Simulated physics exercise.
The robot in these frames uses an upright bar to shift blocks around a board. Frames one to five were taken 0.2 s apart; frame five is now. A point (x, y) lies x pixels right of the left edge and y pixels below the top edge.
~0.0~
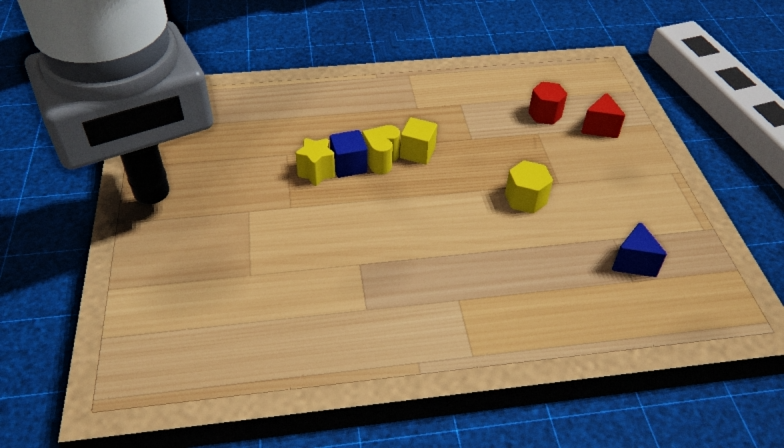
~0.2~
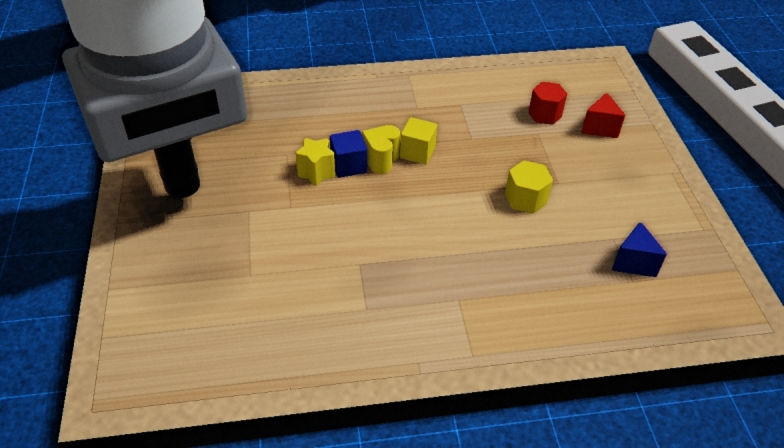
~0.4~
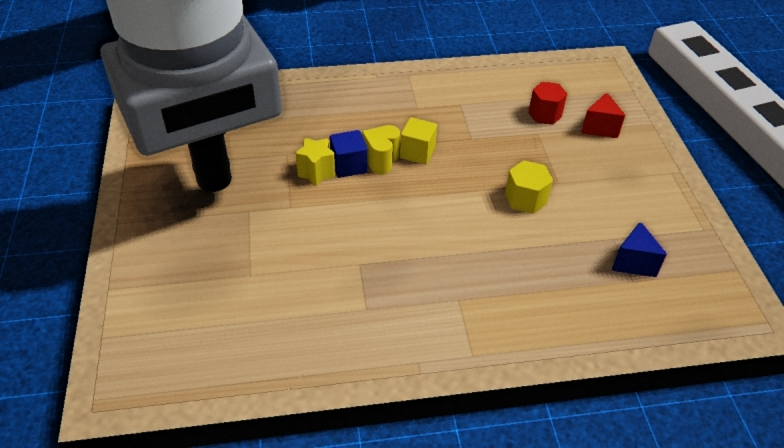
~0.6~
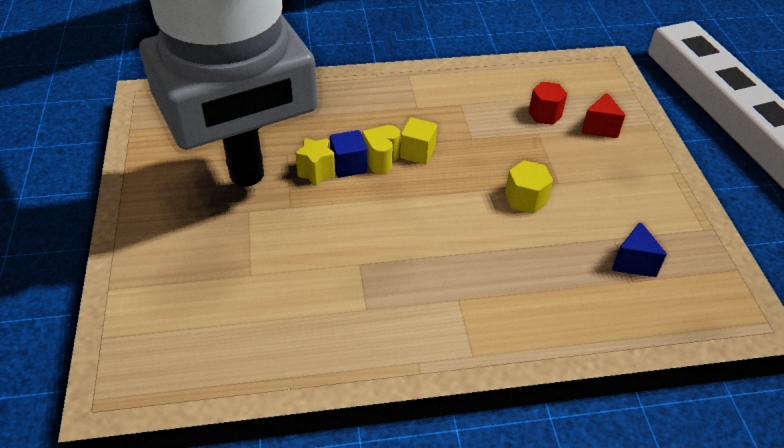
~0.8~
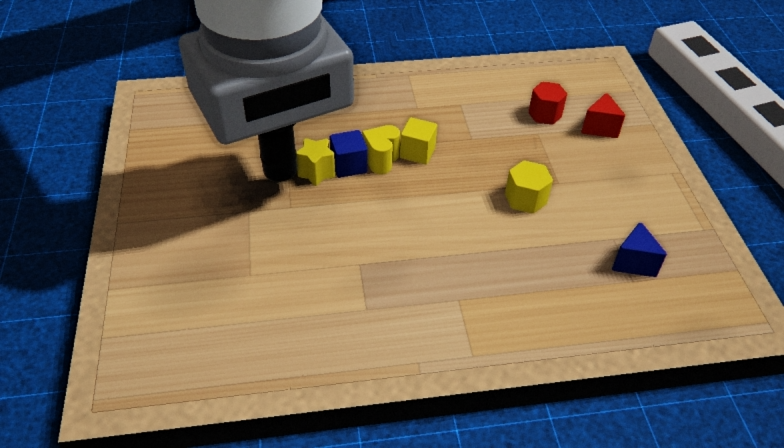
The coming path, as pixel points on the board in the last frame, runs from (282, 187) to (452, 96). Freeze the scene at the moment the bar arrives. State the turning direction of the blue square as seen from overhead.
Overhead view: Clockwise.
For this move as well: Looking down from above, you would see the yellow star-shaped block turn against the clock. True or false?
Answer: True.
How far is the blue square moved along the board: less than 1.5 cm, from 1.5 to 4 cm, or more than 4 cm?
It travels more than 4 cm.
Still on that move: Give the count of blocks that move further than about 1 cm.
Once the path ends, three or more blocks will have shifted.
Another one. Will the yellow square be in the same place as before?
My answer is no.
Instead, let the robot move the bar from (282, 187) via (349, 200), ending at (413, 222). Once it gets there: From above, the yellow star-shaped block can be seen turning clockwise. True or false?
False
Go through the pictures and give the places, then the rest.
In the first picture, lower end of the bar at (152, 193), tops of blocks, yellow star-shaped block at (315, 149), blue square at (348, 141), yellow heart block at (382, 136), yellow square at (419, 129).
In the second picture, bar at (183, 187), blocks as before.
In the third picture, bar at (215, 181), blocks as before.
In the fourth picture, bar at (247, 176), blocks as before.
In the fifth picture, bar at (280, 171), yellow star-shaped block at (315, 149), blue square at (348, 141), yellow heart block at (382, 136), yellow square at (419, 129).
The first path, step by step. One third of the way, bar at (344, 139); yellow star-shaped block at (369, 118), turned 20° clockwise; blue square at (401, 120), turned 20° clockwise; yellow heart block at (431, 124), turned 30° clockwise; yellow square at (467, 125).
Two thirds of the way, bar at (402, 108); yellow star-shaped block at (416, 85); blue square at (434, 107), turned 55° clockwise; yellow heart block at (457, 122), turned 65° clockwise; yellow square at (492, 129), turned 15° anticlockwise.
At the end, bar at (453, 81); yellow star-shaped block at (454, 56), turned 35° anticlockwise; blue square at (461, 99), turned 115° clockwise; yellow heart block at (463, 121), turned 95° clockwise; yellow square at (497, 131), turned 20° anticlockwise.
